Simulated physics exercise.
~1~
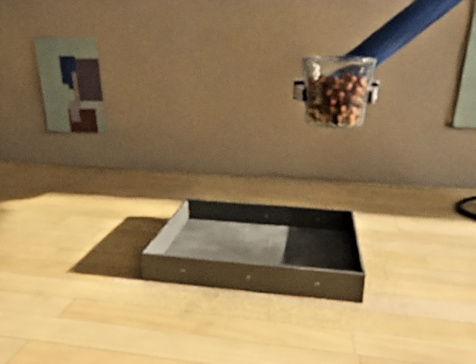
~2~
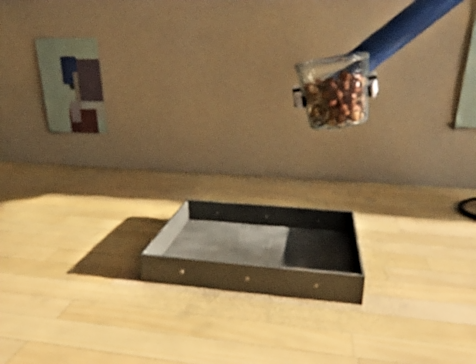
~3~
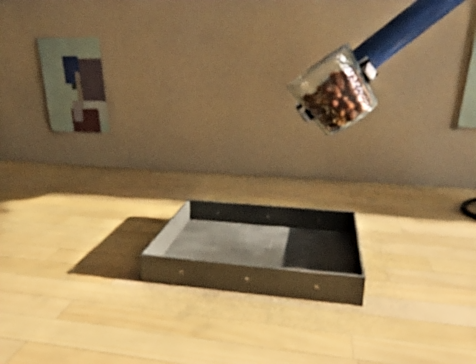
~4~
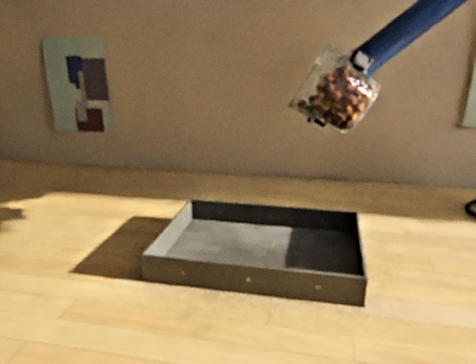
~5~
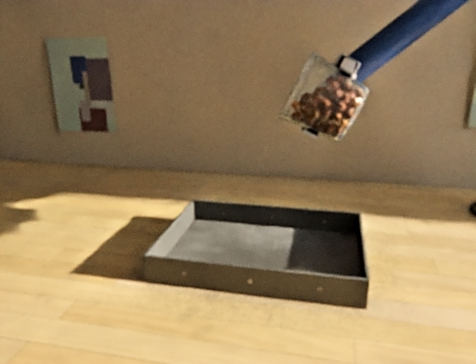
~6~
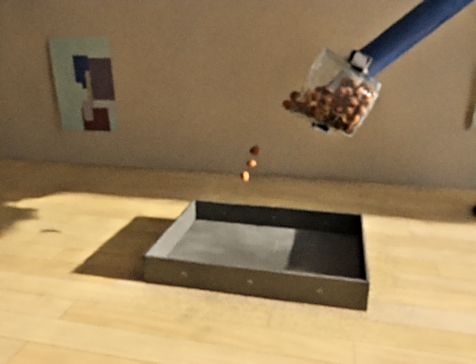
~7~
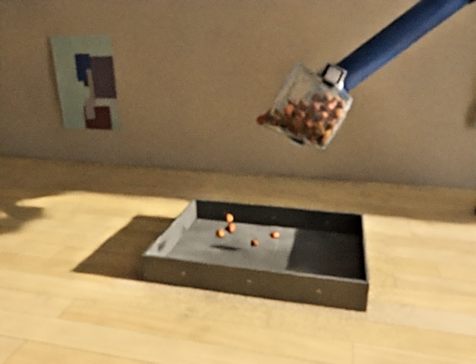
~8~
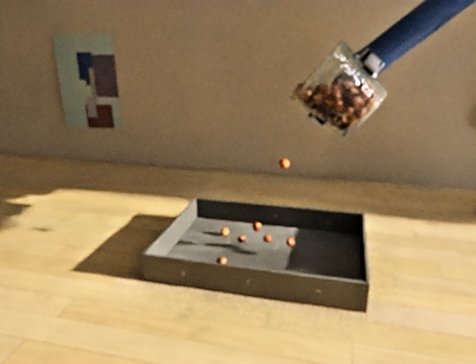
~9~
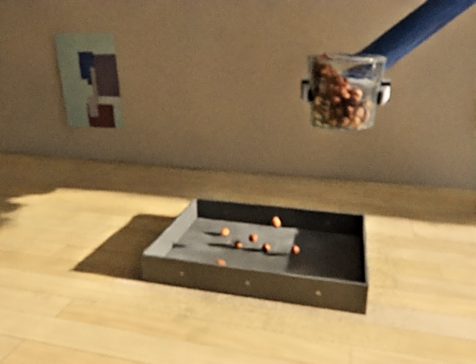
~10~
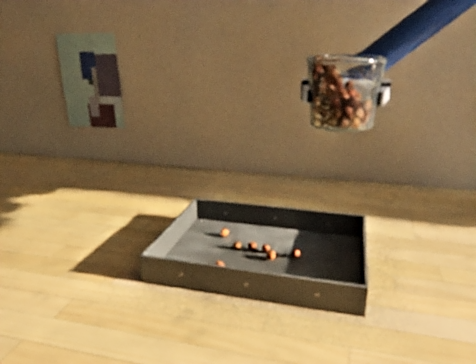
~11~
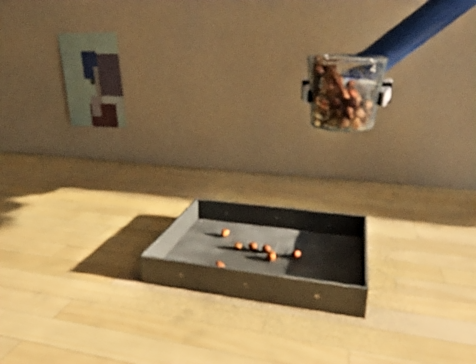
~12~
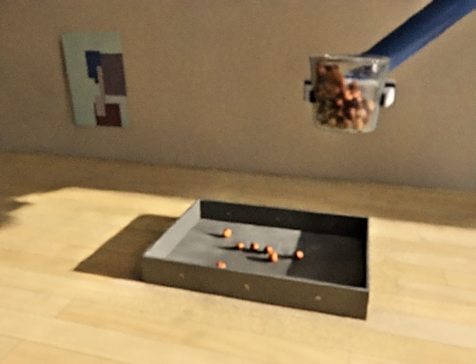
At the start, a blue arm holds a clear beaker of hazelnuts upright above a shallow dark tray on a wooden table. The arm tips the beaker to the left, and the nuts shift toward its lower side without spilling. As it tilts further, a few nuts drop toward the tray and scatter across its floor. The beaker then swings partly back while another nut falls, and returns upright. The last nuts settle, leaving a small scattering in the tray while most remain in the beaker, held still above.
